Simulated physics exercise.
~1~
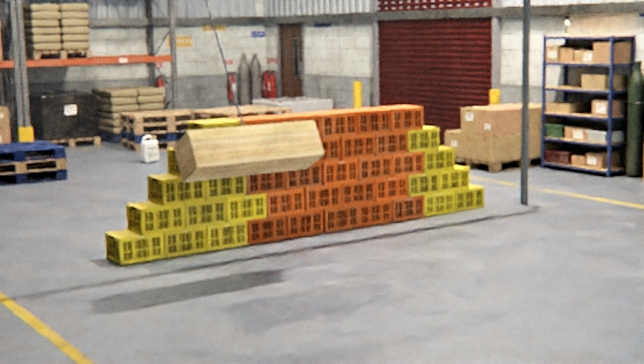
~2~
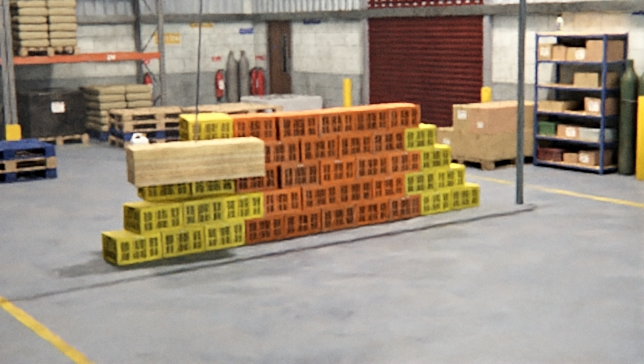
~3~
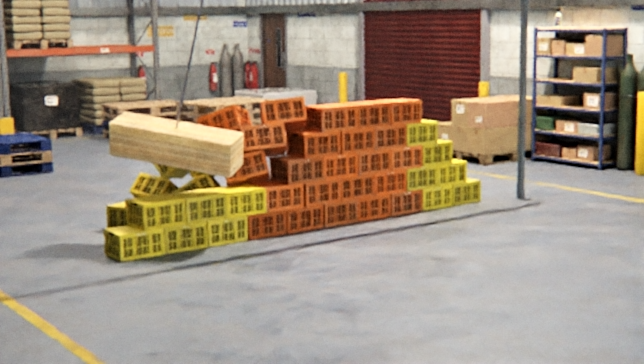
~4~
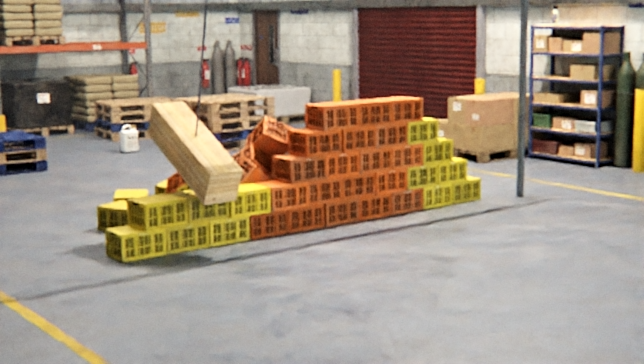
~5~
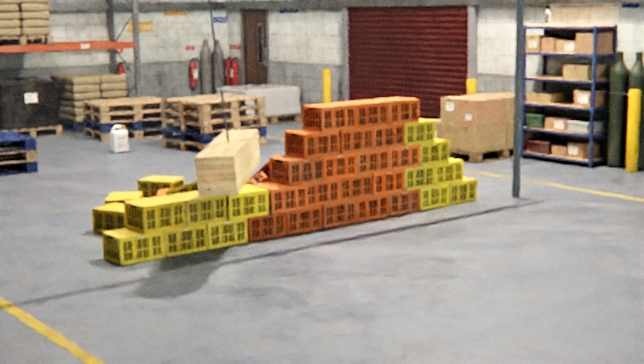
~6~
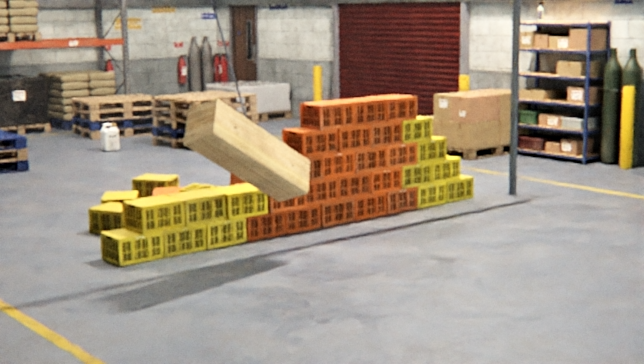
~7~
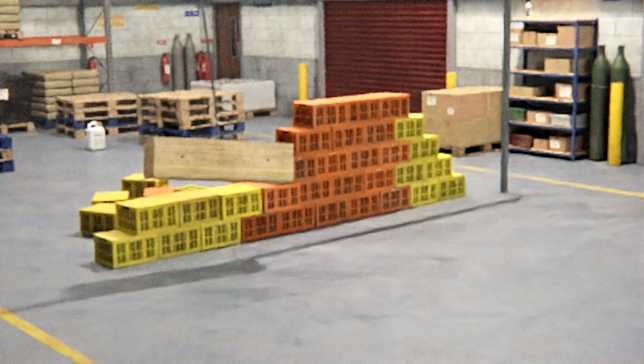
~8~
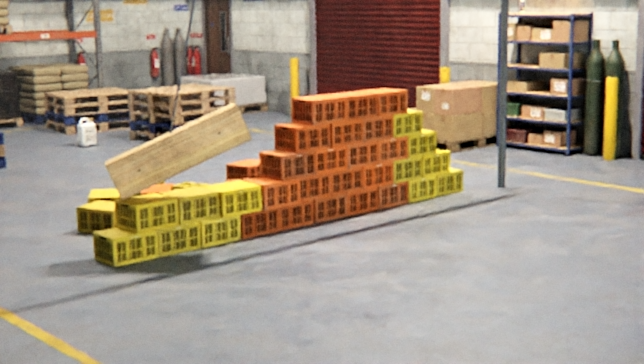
Warehouse floor, a hanging timber beam swinging into the left side of a stepped orange and yellow crate wall, toppling crates, the right side left standing.
